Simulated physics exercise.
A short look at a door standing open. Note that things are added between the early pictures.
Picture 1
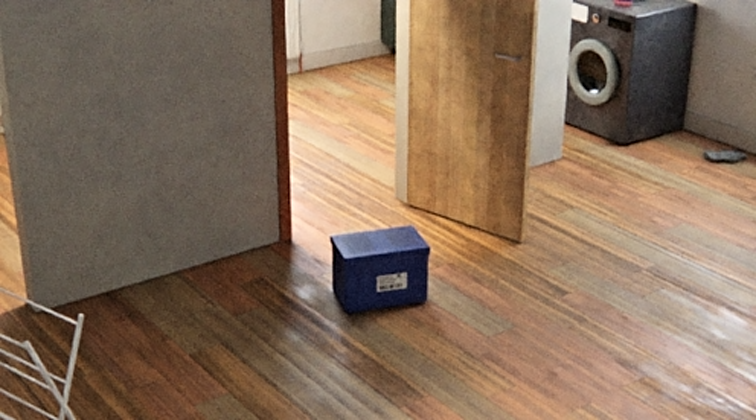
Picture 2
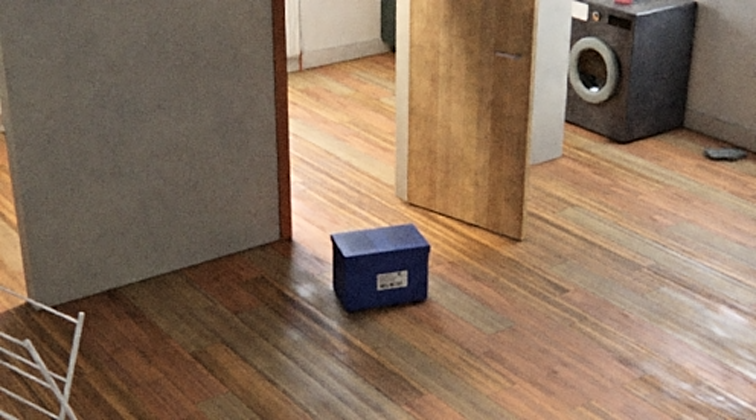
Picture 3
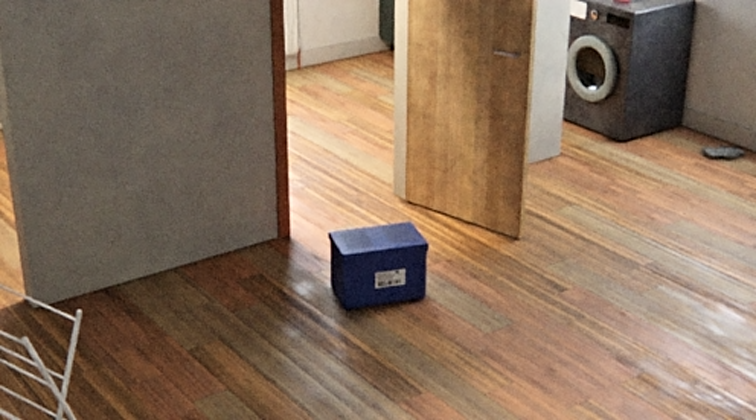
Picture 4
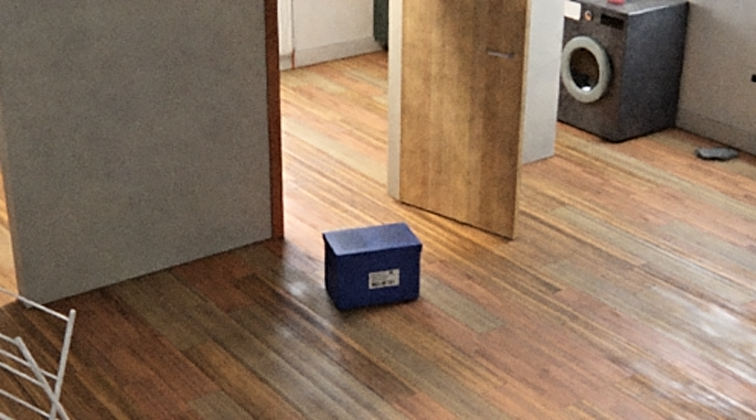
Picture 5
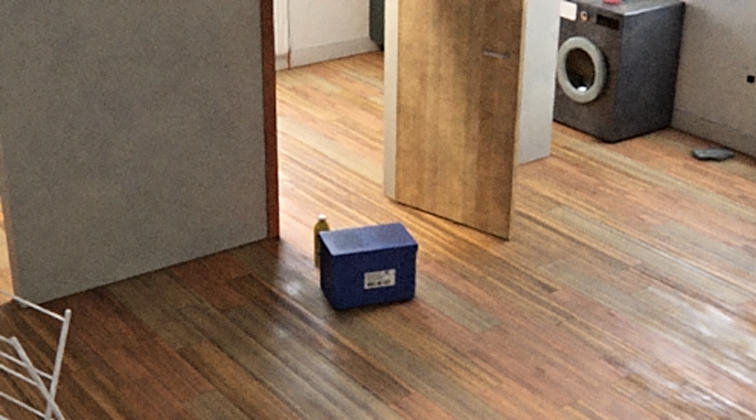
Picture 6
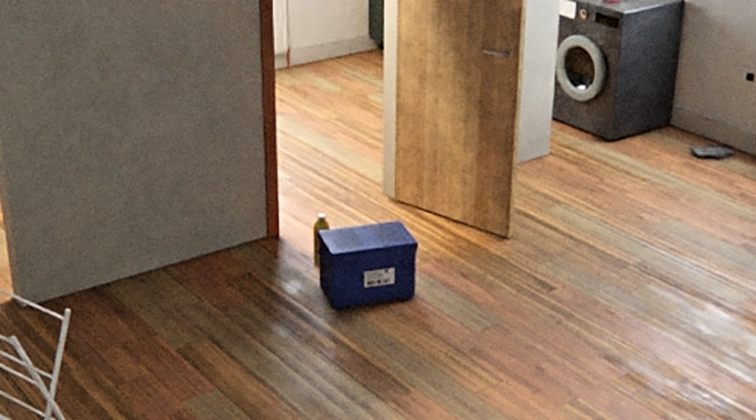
The view drifts very slightly to the right across a wooden floor, where a blue tote sits near a wide-open door, with a washing machine behind. The door and tote stay still, and later a yellow bottle appears just behind the tote's left side and remains there, motionless.
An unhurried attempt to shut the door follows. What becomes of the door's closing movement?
The door meets the frame.
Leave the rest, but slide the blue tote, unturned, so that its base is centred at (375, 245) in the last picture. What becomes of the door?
The door gets held up.
Then, 0.90 s on from there, door 81° open.
Then, 1.60 s on from there, door 50° open.
Then, 2.30 s on from there, door 18° open.
In the end, door 0° open; both unmoved. At the end, from the last picture's camera, yellow bottle near (322, 239).
